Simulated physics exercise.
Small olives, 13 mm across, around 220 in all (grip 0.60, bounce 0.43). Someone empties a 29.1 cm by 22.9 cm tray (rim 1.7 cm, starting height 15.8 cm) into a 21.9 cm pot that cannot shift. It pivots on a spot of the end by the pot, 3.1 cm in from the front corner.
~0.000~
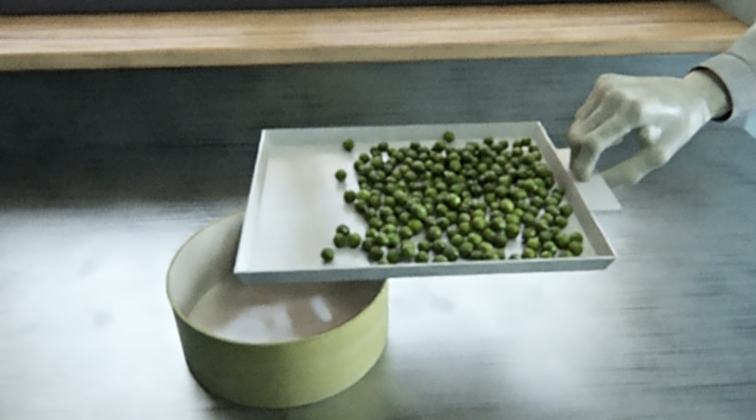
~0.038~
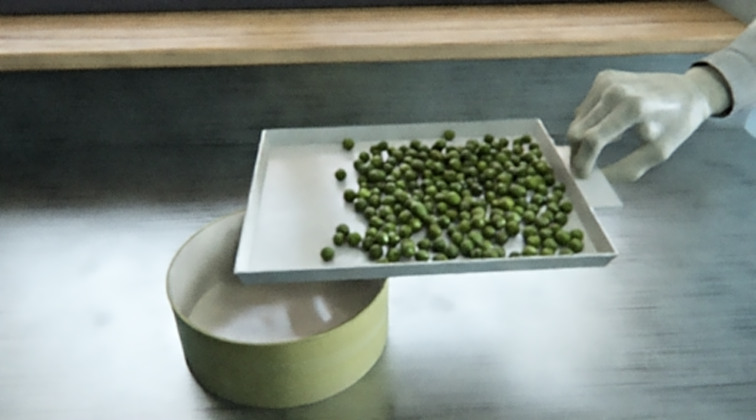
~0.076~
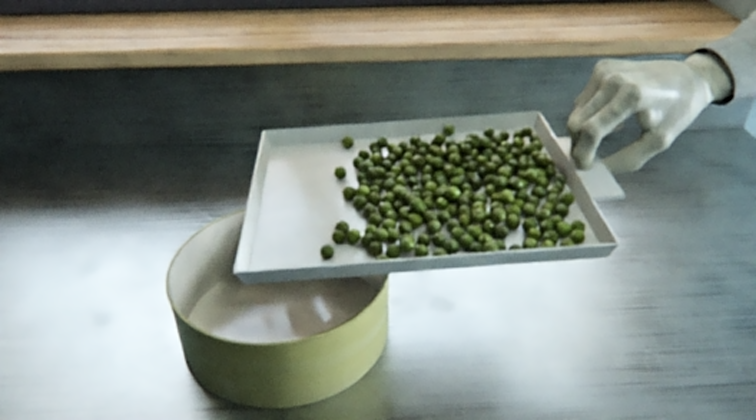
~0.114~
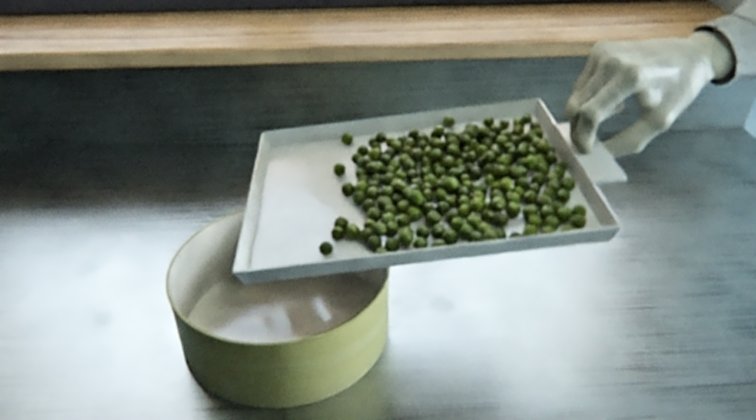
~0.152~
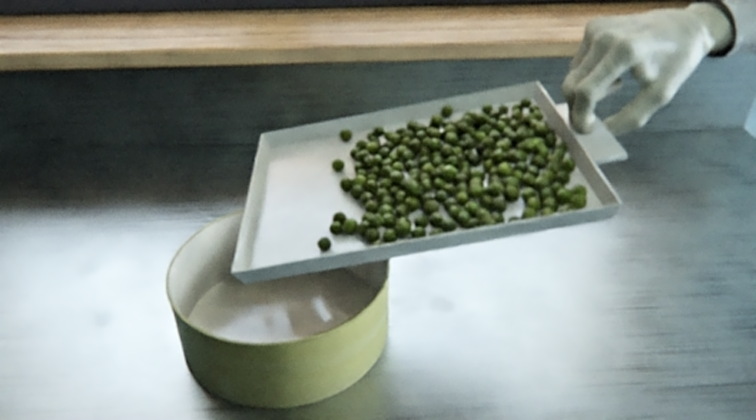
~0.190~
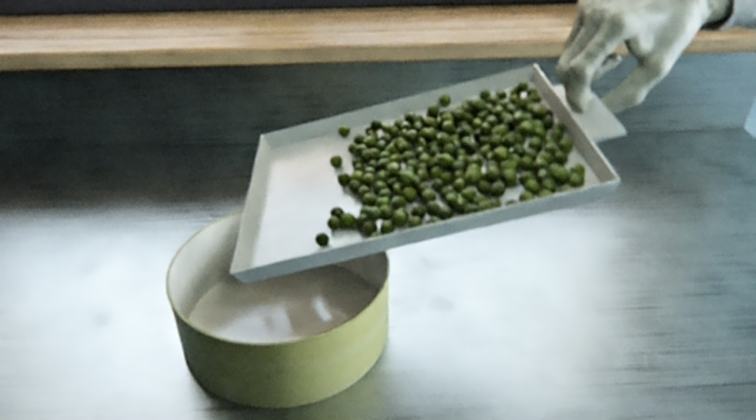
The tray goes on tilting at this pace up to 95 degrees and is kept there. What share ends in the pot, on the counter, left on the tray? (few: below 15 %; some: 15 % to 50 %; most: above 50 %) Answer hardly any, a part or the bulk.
Pot: The bulk, counter: A part, tray: Hardly any.
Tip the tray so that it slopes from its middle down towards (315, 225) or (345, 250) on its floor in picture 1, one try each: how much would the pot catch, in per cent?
About 20 and 0 per cent.
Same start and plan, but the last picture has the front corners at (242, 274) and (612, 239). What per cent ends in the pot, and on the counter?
Pot 0, counter 100.
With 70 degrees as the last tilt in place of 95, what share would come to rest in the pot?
Then about 40 per cent.
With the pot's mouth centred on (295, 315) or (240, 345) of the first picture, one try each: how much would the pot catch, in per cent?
Some 25 and 30 per cent.
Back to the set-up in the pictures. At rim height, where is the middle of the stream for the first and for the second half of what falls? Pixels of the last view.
First near (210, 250), later near (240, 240).
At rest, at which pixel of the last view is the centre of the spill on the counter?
At about (164, 274).
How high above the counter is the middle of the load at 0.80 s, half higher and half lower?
Some 10 cm.
After 0.55 s, tilt 53 degrees; the tray holds 100 %, the pot 0 %.
After 0.80 s, tilt 80 degrees; the tray holds 35 %, the pot 30 %.
Then, at 1.15 s, tilt 95 degrees; the tray holds 0 %, the pot 55 %.
At rest (1.8 s), pot 60 %, counter 40 %, tray 0 %.
